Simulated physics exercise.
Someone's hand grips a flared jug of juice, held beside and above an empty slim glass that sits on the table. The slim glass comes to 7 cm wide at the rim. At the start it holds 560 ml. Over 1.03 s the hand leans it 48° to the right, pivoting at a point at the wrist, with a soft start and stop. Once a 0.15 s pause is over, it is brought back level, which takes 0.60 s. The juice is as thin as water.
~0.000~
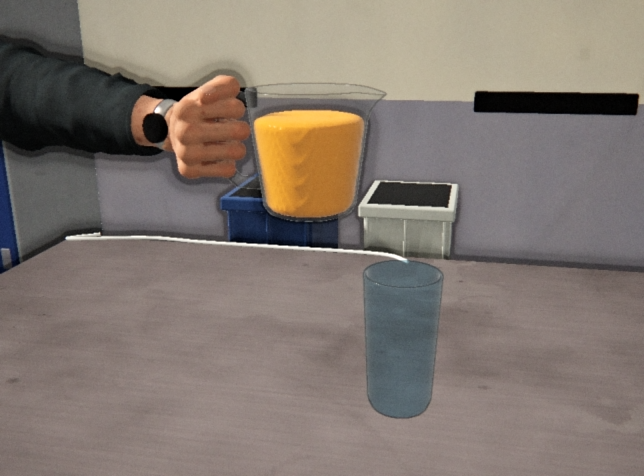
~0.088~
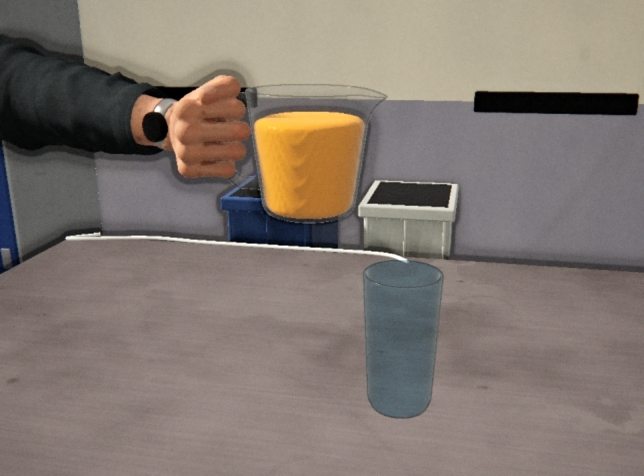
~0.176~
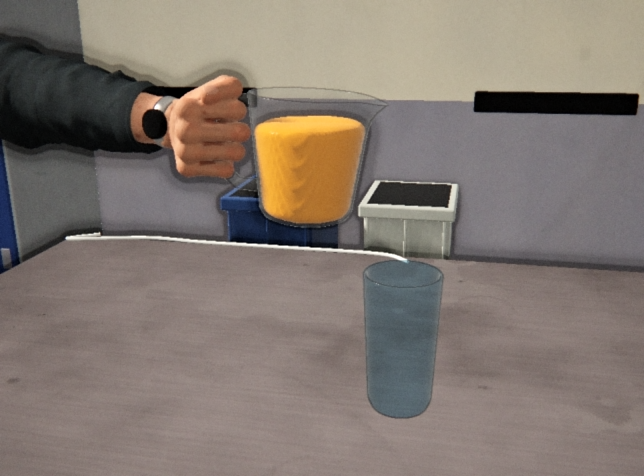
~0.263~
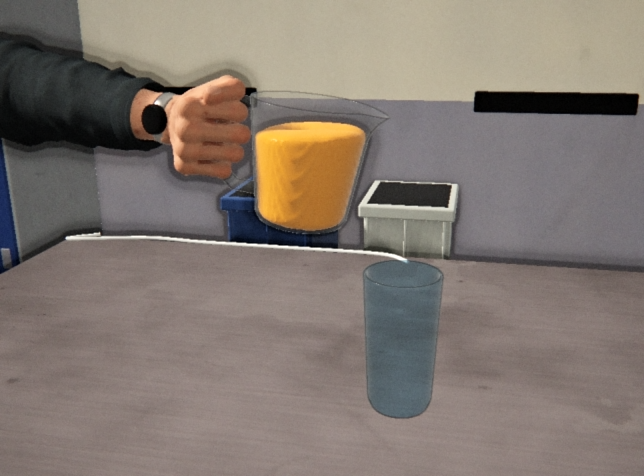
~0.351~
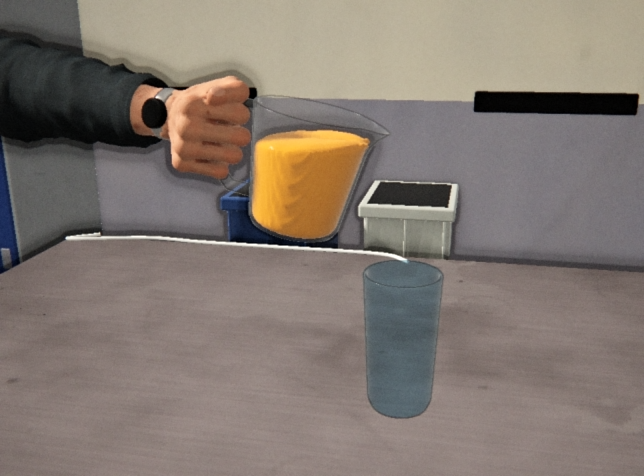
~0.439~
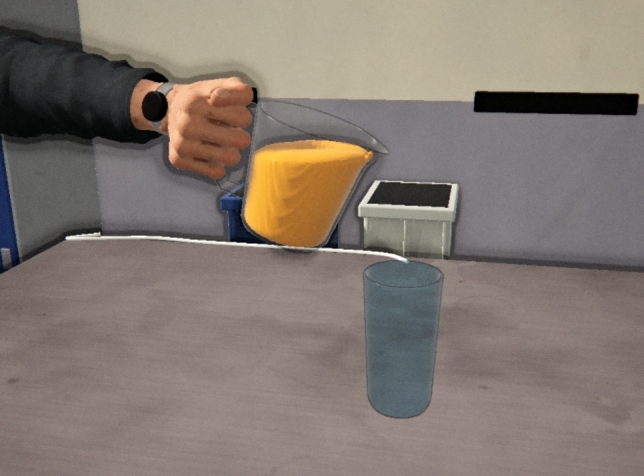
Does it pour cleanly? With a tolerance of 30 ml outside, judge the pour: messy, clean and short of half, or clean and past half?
It is clean and short of half.
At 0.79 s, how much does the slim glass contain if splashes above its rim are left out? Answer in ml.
Approx. 10 ml.
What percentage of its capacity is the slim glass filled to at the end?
I'd say it is close to 35 in a hundred full at the end.
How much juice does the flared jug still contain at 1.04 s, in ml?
460 ml or so.
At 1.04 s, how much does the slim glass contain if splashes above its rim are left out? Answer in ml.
I'd put it at about 80 ml.
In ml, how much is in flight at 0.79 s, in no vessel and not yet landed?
It comes to some 25 ml.
After 0.79 s the tilt is 42° and the slim glass has 10 ml, the flared jug 525 ml, and 0 ml is on the table.
After 1.04 s the tilt is 48° and the slim glass has 75 ml, the flared jug 460 ml, and 0 ml is on the table.
After 1.31 s the tilt is 43° and the slim glass has 140 ml, the flared jug 405 ml, and 0 ml is on the table.
After 1.60 s the tilt is 10° and the slim glass has 155 ml, the flared jug 405 ml, and 0 ml is on the table.
In the end the slim glass has 160 ml, the flared jug 405 ml, and 0 ml is on the table.
